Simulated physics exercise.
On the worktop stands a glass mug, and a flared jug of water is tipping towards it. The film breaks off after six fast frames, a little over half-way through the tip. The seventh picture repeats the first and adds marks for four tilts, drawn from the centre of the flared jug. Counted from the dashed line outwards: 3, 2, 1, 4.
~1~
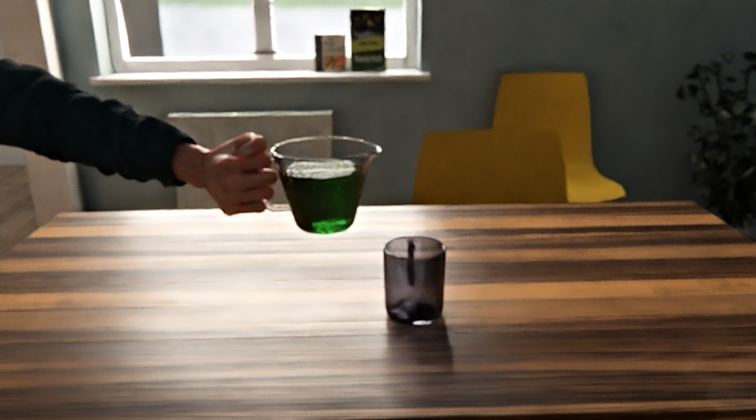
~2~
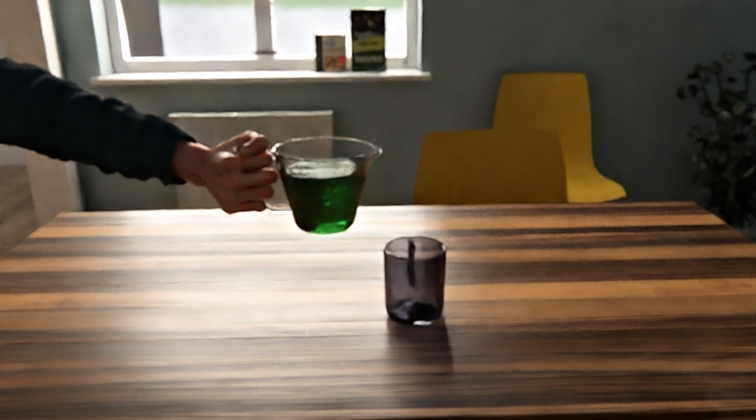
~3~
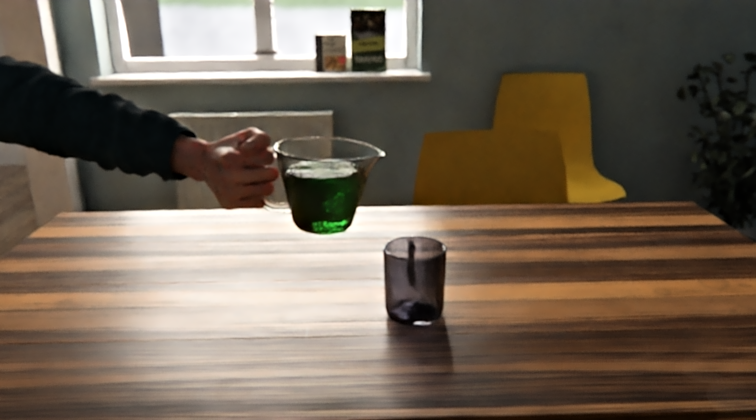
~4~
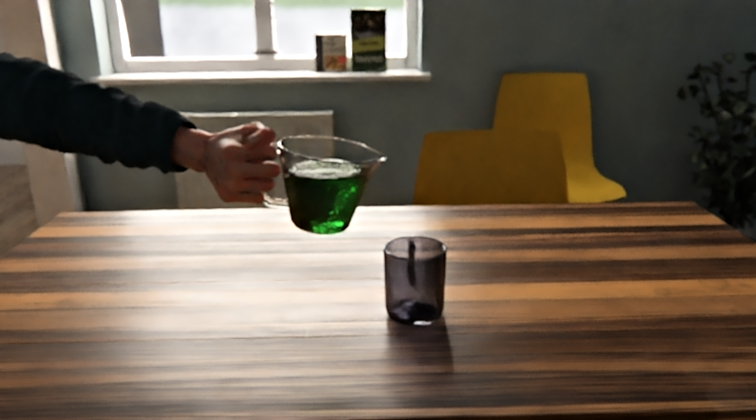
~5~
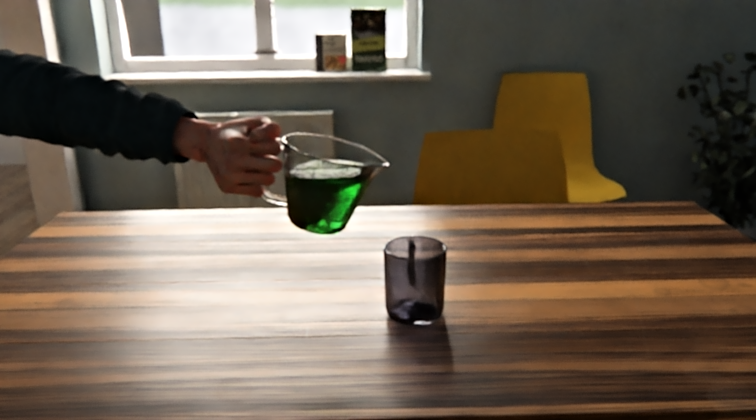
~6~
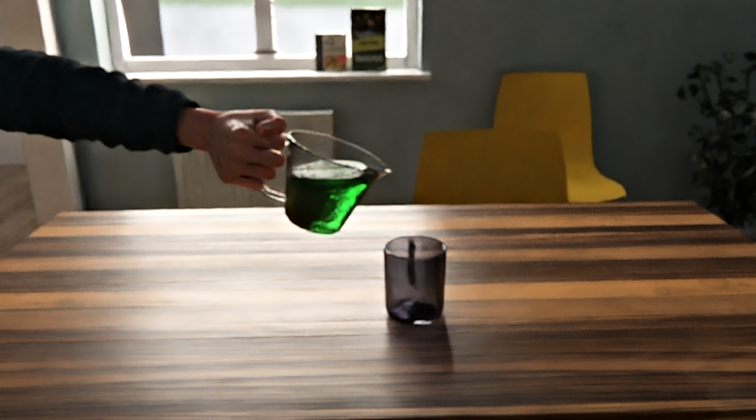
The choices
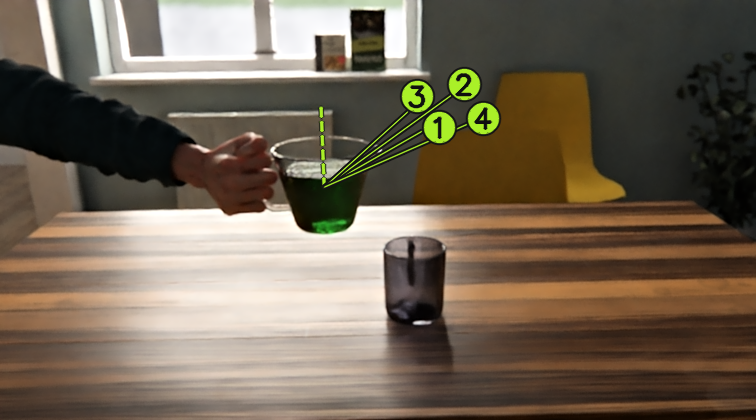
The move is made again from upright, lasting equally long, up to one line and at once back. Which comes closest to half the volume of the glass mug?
Line 2.
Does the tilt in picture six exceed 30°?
No.
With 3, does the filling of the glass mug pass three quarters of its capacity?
No, it does not.
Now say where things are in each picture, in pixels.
In the first picture, upright, lip at (380, 150); rim of the glass mug round (415, 247); nothing has left yet.
In the second picture, upright, lip at (381, 151); nothing has left yet.
In the third picture, tipped about 4°, lip at (383, 154); nothing has left yet.
In the fourth picture, tipped about 9°, lip at (385, 159); nothing has left yet.
In the fifth picture, tipped about 14°, lip at (388, 164); nothing has left yet.
In the sixth picture, tipped about 20°, lip at (390, 171); nothing has left yet.
On the marked copy, 1 at (421, 131); 2 at (451, 95); 3 at (407, 111); 4 at (467, 124).
Choosing 1, the glass mug ends with about 66 % of what it can hold.
Choosing 2, the glass mug ends with about 52 % of what it can hold.
Choosing 3, the glass mug ends with about 39 % of what it can hold.
Choosing 4, the glass mug ends with about 79 % of what it can hold.
